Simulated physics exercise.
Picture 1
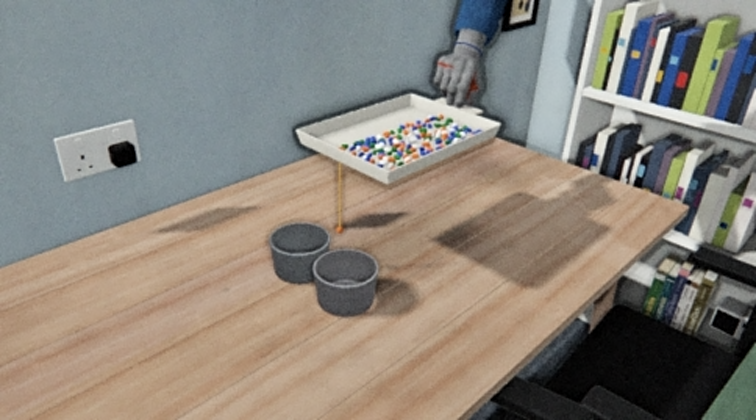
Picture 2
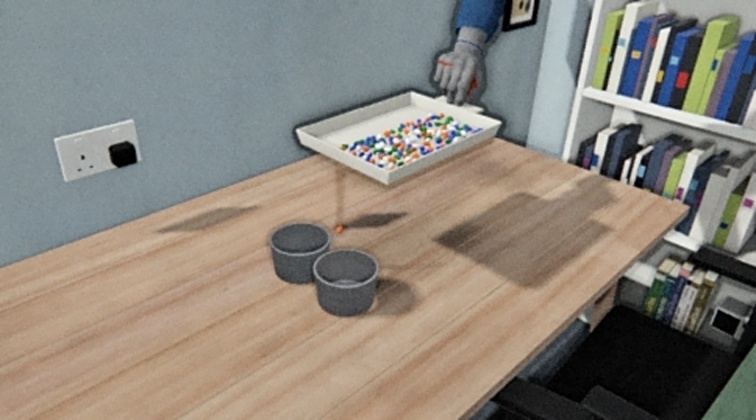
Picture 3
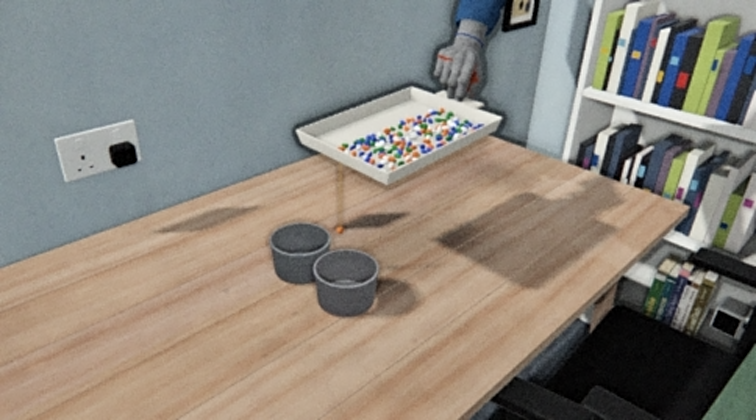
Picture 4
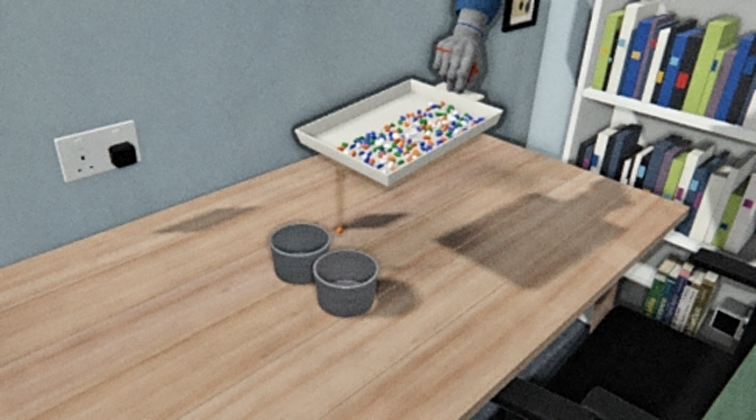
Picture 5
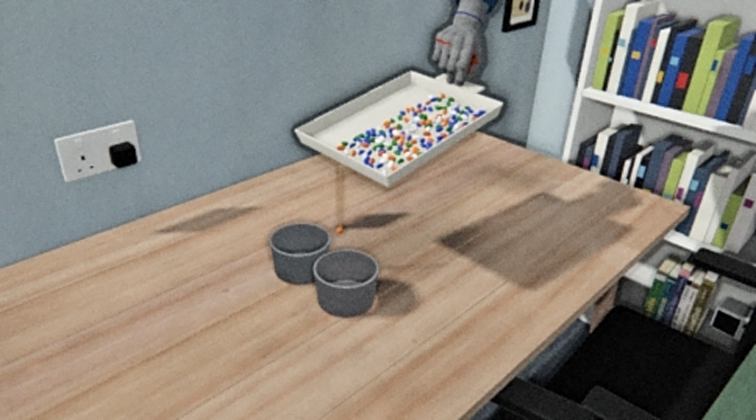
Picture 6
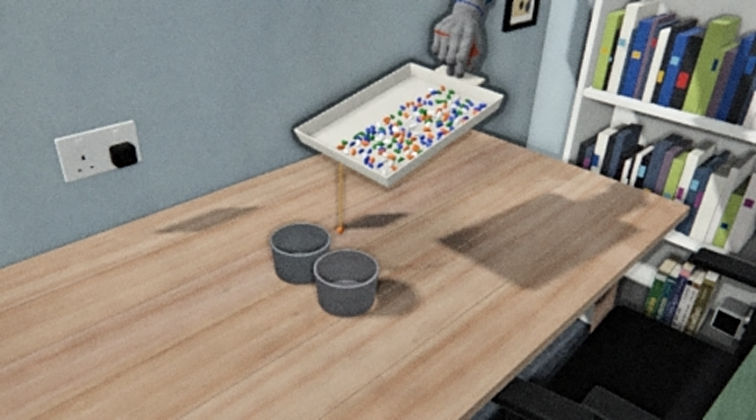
A white tray of colourful jelly beans, held by a gloved hand above two grey dishes on a wooden table, slowly tilted a little as its far end rose and an orange bead hung beneath.
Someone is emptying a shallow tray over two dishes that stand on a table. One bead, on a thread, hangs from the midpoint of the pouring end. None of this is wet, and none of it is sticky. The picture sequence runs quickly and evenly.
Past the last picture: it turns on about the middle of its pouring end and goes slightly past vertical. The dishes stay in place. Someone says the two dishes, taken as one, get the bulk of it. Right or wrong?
Right, they get more than half.
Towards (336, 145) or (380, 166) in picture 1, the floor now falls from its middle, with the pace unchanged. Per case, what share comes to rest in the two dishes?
First some 30, then 40 per cent.
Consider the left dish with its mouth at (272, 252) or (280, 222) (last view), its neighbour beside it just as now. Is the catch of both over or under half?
Well, the minor share the first time and the minor share the second time.
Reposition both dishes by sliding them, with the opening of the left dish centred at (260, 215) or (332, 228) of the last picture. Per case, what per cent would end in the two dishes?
First placement: Some 10 %; second placement: Some 20 %.
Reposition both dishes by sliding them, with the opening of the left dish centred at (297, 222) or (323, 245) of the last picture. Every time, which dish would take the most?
The dish at right, then the dish at right.
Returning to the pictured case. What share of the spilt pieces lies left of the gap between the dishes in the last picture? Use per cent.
Reading: Around 50 %.
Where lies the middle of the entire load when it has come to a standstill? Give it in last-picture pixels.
Roughly at (341, 297), give or take.
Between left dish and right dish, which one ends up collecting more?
Well, that is right of the pair.
Soon after the last picture, tray tipped steeply; all on the tray.
A little later, tray tipped right over; nearly all on the tray; a stray few in the right dish; a stray few outside both; a stray few in the air.
Later still, tray tipped past a quarter turn; about two thirds in the right dish; a small part in the left dish; about a quarter outside both.
At rest, tray tipped past a quarter turn; about two thirds in the right dish; a small part in the left dish; about a quarter outside both.
